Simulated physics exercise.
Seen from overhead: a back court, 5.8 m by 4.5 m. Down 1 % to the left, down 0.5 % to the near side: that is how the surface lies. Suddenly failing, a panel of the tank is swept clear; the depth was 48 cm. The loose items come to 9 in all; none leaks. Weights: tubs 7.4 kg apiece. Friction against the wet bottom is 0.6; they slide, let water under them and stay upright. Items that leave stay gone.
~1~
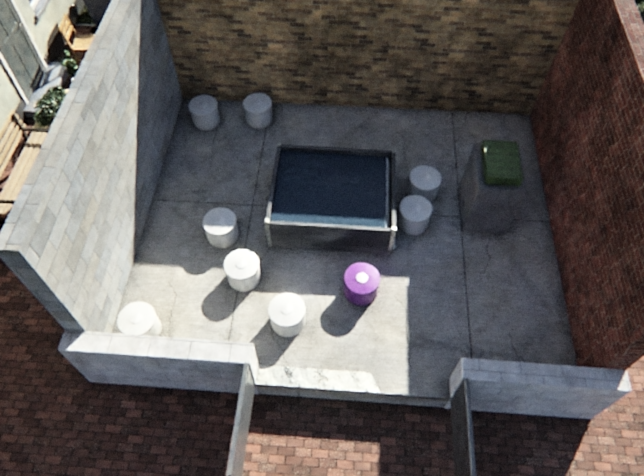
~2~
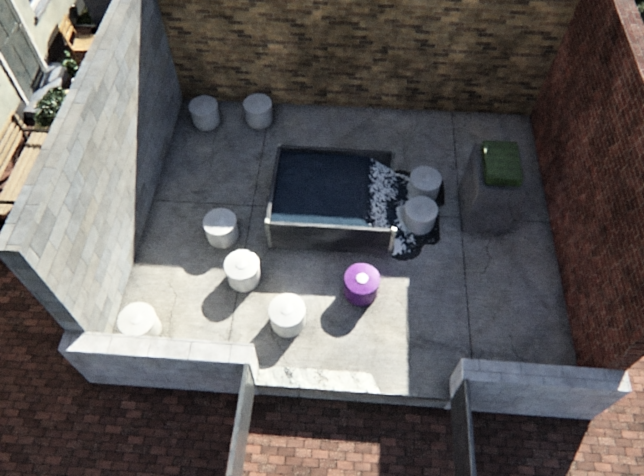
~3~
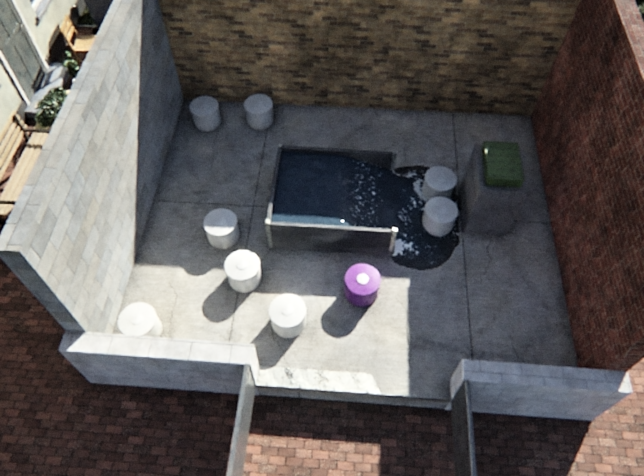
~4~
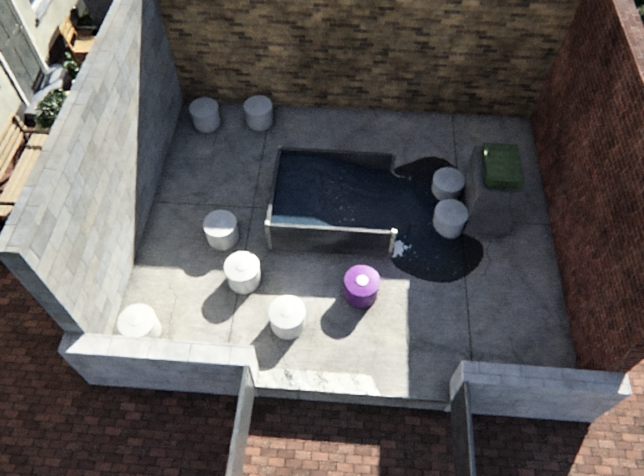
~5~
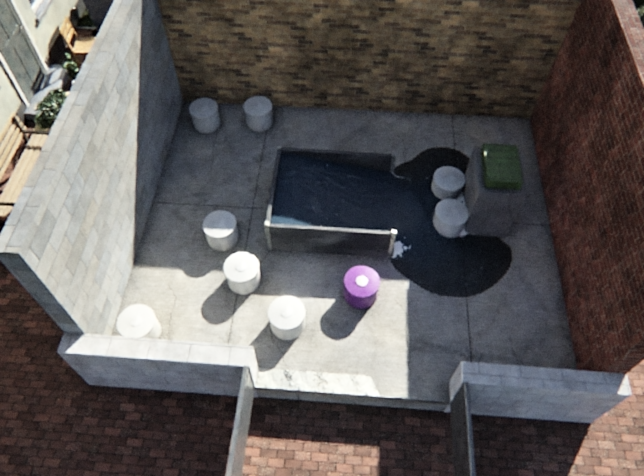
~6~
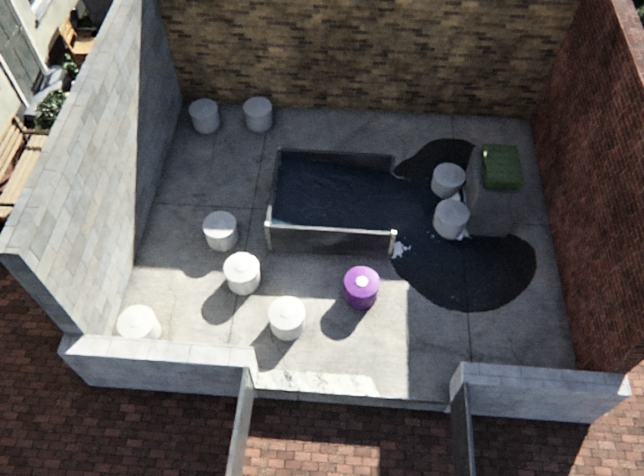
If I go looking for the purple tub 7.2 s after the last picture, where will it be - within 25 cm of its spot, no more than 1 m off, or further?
Its displacement will be small.
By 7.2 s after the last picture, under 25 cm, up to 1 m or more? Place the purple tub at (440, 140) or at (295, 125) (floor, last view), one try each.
In that order: It ends far away; it slides a little.
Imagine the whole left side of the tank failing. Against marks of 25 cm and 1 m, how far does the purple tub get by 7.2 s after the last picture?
From there, the purple tub remains planted.
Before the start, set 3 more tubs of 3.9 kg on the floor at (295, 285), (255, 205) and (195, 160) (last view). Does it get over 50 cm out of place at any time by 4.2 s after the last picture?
First within, then within, then within.
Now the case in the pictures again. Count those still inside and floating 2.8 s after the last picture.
It comes to 2 of them.
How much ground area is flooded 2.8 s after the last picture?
Near 15 m2 in all.
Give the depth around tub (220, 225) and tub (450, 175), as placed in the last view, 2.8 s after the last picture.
Around 0 cm and 9 cm.
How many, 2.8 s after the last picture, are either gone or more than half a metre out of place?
Count: 2.
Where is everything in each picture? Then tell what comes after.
In the first picture, the purple tub at (362, 278) rests on the ground; water covers 2.1 m2; 0 of 9 have shifted.
In the second picture, the purple tub at (362, 278), on the bottom; water covers 2.6 m2; 1 of 9 have shifted.
In the third picture, the purple tub at (363, 279), on the bottom; 3.2 m2 under water; 2 of 9 have shifted.
In the fourth picture, the purple tub at (362, 280) rests on the ground; 4.1 m2 under water; 2 of 9 have shifted.
In the fifth picture, the purple tub at (362, 281), on the bottom; 5.0 m2 under water; 2 of 9 have shifted.
In the sixth picture, the purple tub at (362, 282), on the bottom; 6.0 m2 under water; 2 of 9 have shifted.
Then, 0.9 s after the last picture the purple tub is near (362, 282), 0.0 m from its start, aground; 0 of 9 are out; 1 afloat.
Then, 2.8 s after the last picture the purple tub is near (362, 282), 0.0 m from its start, aground; 0 of 9 are out; 2 afloat.
Then, 4.8 s after the last picture the purple tub is near (362, 282), 0.0 m from its start, aground; 0 of 9 are out; 1 afloat.
Then, 7.2 s after the last picture the purple tub is near (353, 281), 0.1 m from its start, aground; 1 of 9 are out; 0 afloat.
